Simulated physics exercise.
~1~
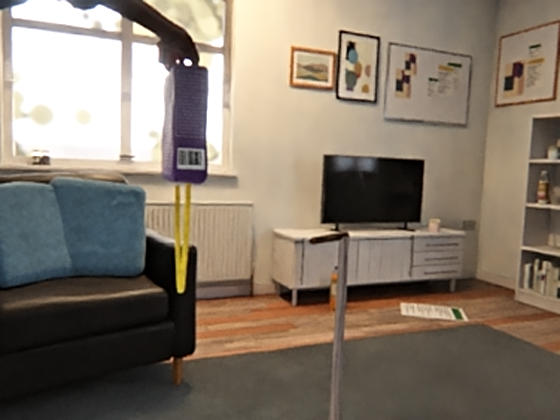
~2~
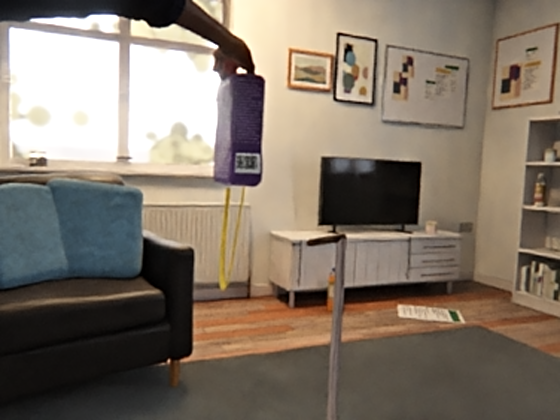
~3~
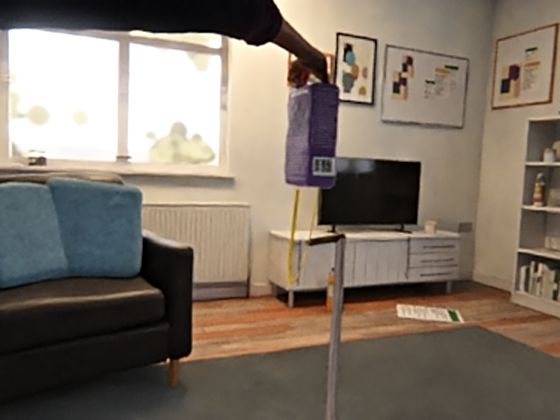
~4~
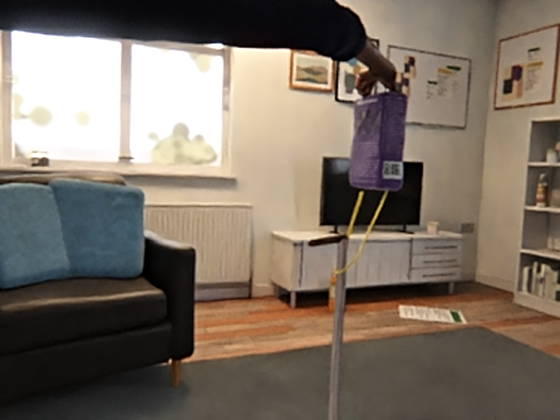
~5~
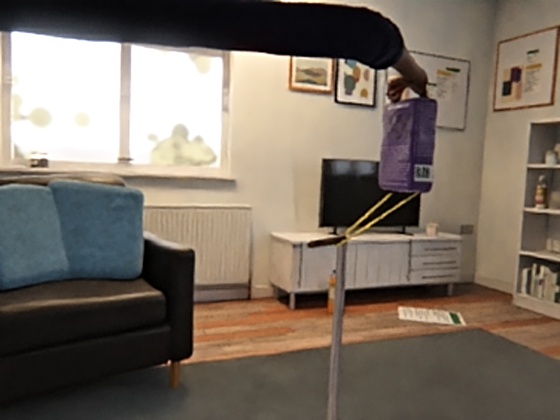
To begin with, a hand at the upper left holds up a purple sack with a yellow loop dangling beneath it, in a living room with a dark sofa, blue cushions and a television. A slim post with a small sideways hook stands in the foreground. The arm reaches steadily to the right, carrying the sack above the post while the loop trails down near the hook. As the sack passes the post, the loop catches on the hook and slants back. Finally, the loop stretches tight from the hook, and the snagged sack stops right of the post, still in the hand.
